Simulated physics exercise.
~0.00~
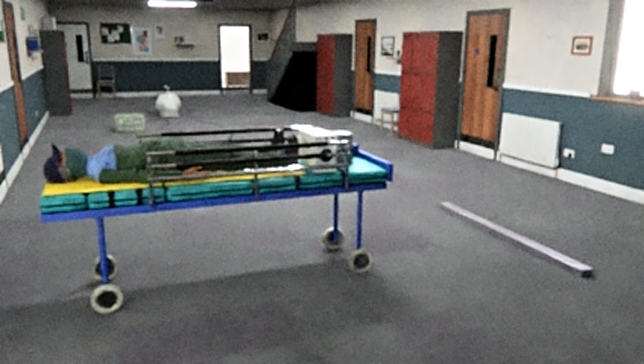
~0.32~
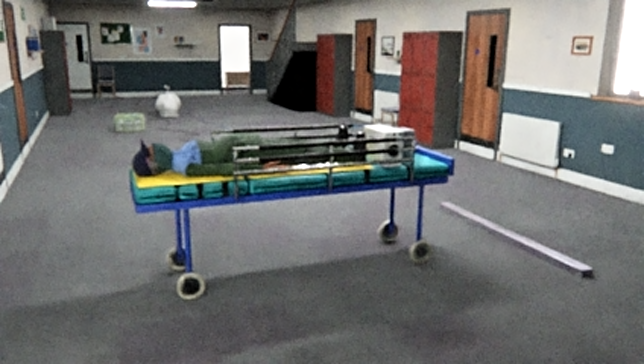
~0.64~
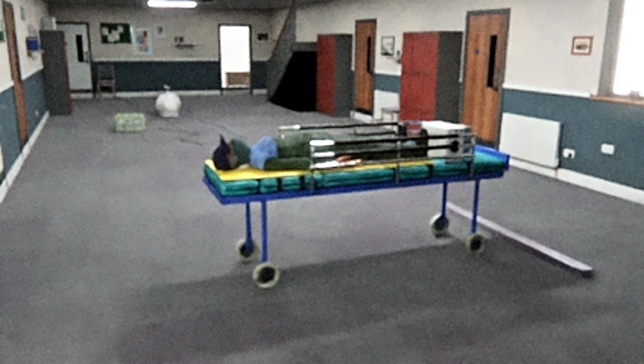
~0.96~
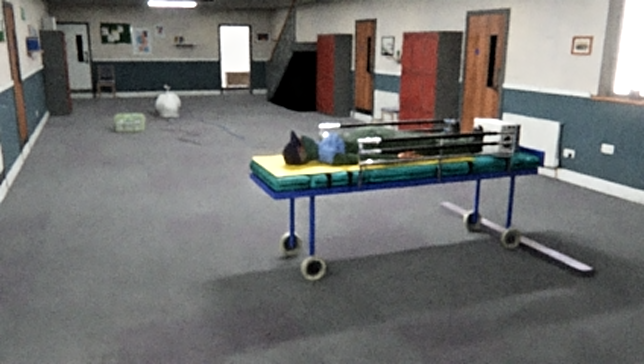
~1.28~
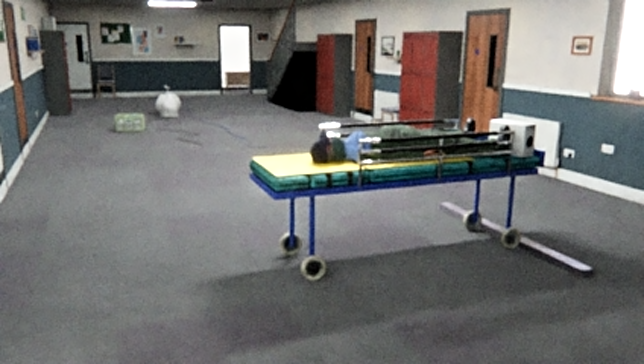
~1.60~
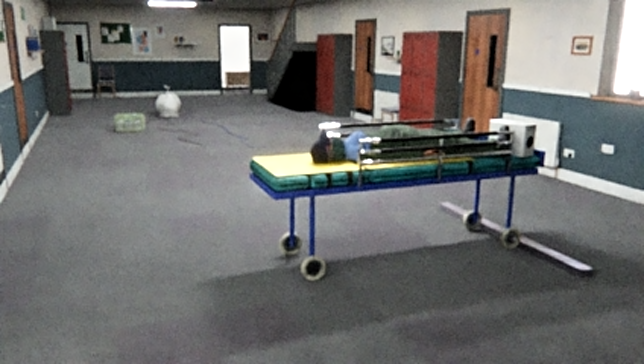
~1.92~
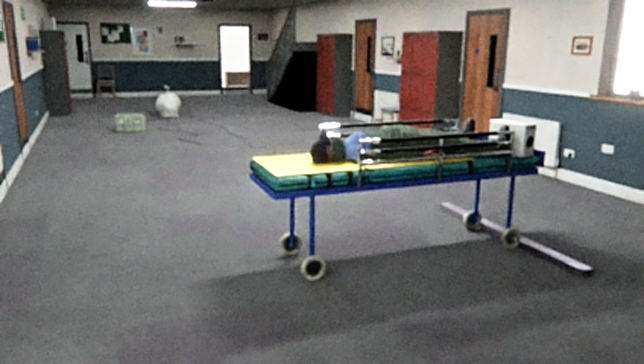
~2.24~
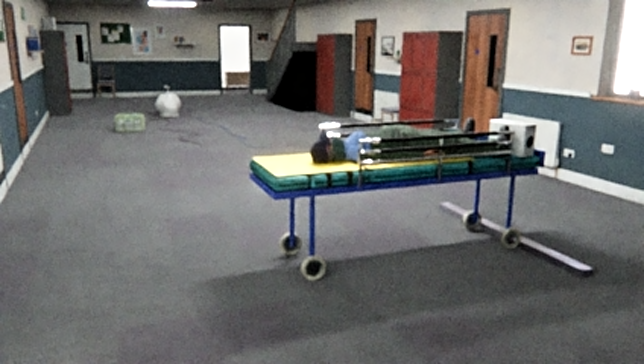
The footage shows a blue-framed trolley rolling right across a grey floor, carrying a person lying down and some equipment, until it stops by a long strip. The person slides a little farther right along the mattress, then lies still, with a pale box upright at the right end.
